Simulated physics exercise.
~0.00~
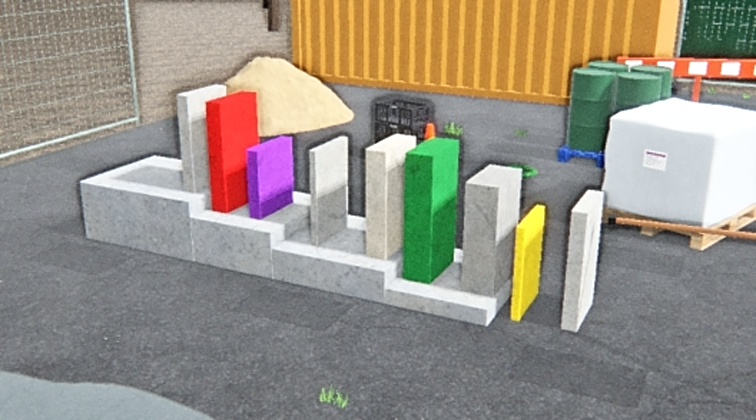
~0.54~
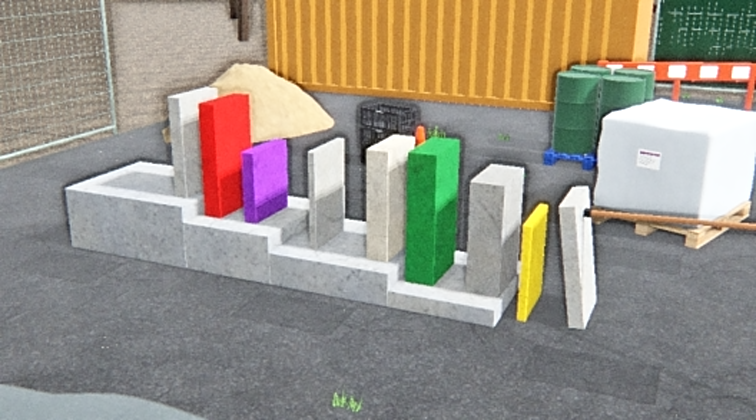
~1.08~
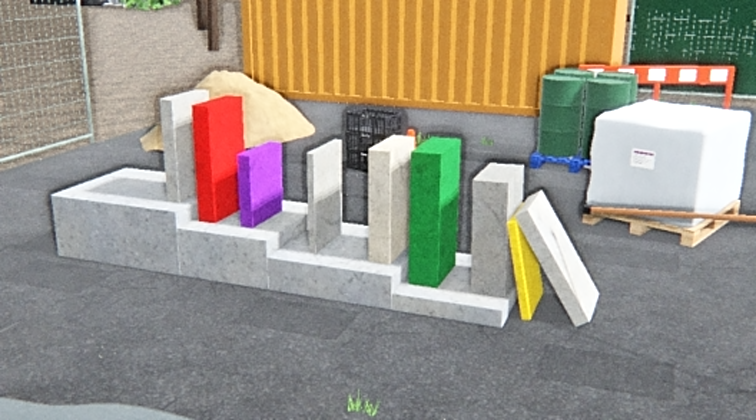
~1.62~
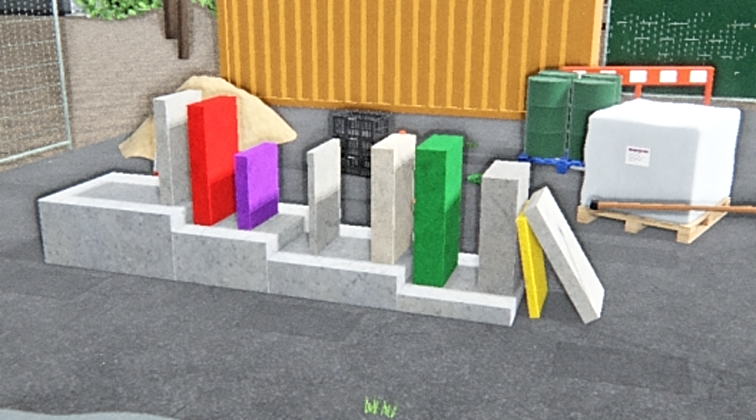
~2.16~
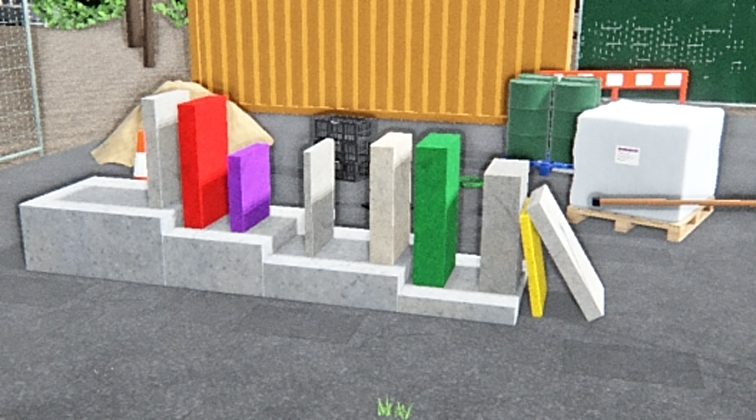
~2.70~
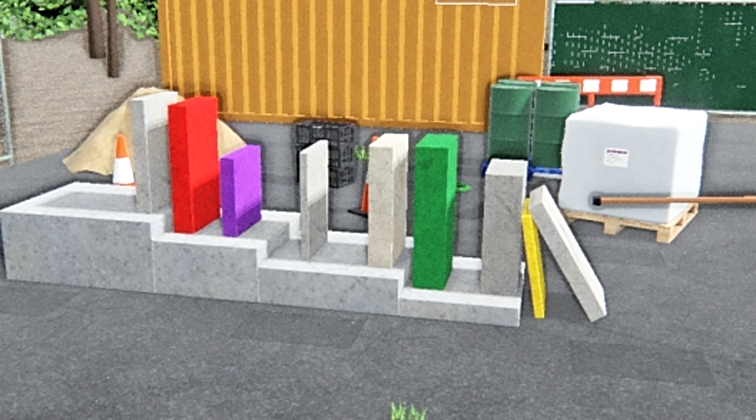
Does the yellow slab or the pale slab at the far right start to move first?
The pale slab at the far right starts to move first. The yellow slab is still upright when the pale one begins to lean, and it tilts only afterwards.
